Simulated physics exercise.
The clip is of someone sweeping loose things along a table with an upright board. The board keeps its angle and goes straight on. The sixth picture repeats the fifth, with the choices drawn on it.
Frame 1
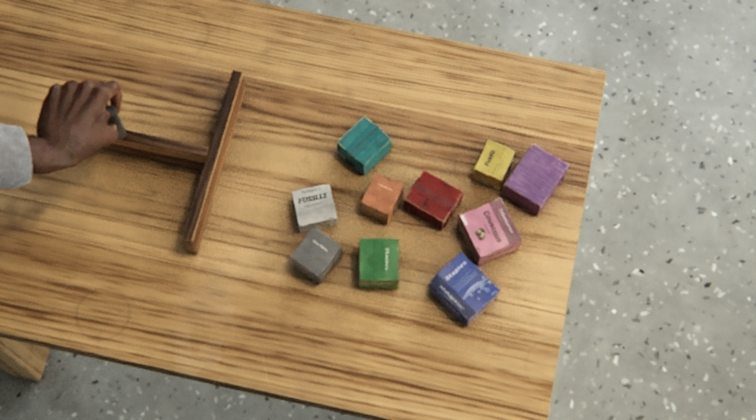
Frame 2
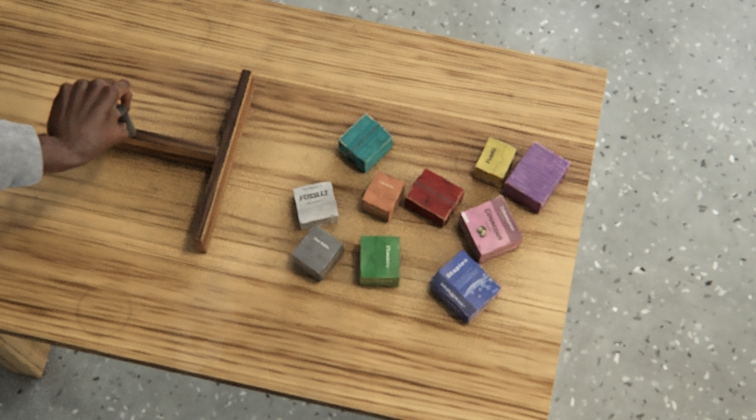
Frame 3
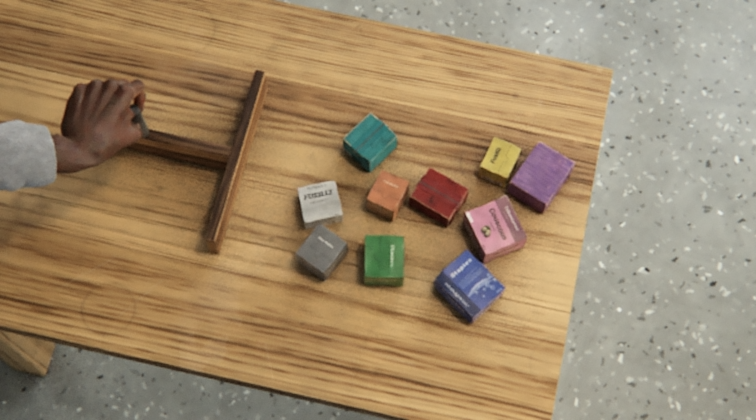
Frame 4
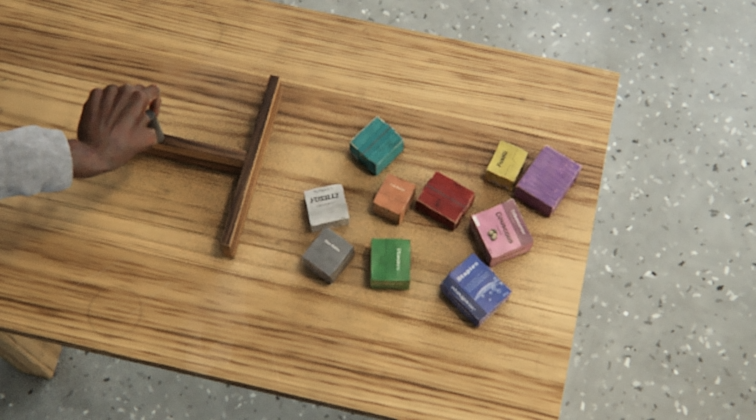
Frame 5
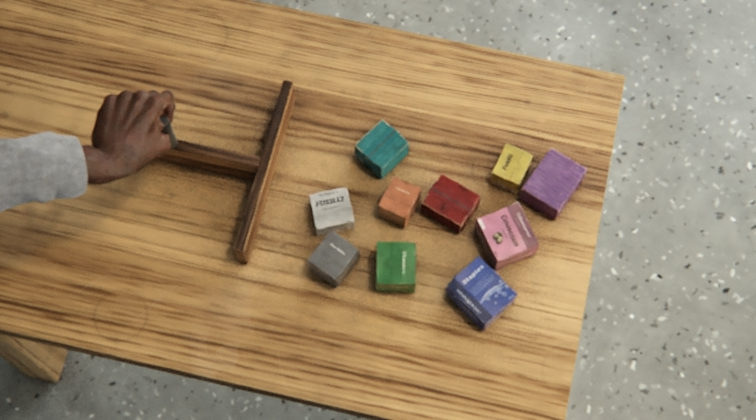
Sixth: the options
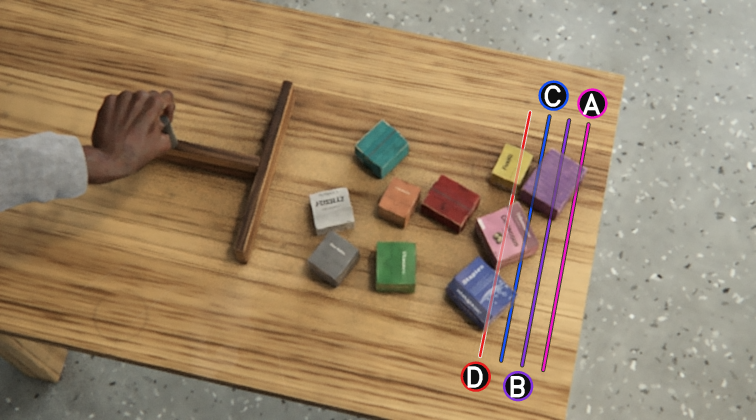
A hand slides a wooden board slightly right across a table toward ten colored boxes.
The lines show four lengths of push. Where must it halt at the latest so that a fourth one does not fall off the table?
The farthest such stop is C.
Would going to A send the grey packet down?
No.
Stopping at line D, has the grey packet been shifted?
By then, yes.
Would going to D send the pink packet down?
By then, no.
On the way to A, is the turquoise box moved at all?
Yes.
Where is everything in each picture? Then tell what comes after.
In the first frame, blue box (464, 289); white box (314, 208); green box (379, 264).
In the second frame, board (222, 152); pink packet (490, 230).
In the third frame, board (236, 153); turquoise box (370, 142).
In the fourth frame, board (251, 158); yellow box (507, 166).
In the fifth frame, board (264, 163); orange box (399, 202); blue box (481, 293); white box (332, 212).
On the marked copy, A at (567, 242); B at (546, 238); C at (526, 234); D at (506, 229).
With C. Early on, board (358, 183); red box (462, 202); grey packet (363, 265).
Further on, board (452, 203); blue box (545, 304); purple block (566, 183).
At the end, board (525, 219); blue box over the edge; purple block over the edge; two fallen.
As for the rest, A drops six; B drops six; D is within the limit but short.
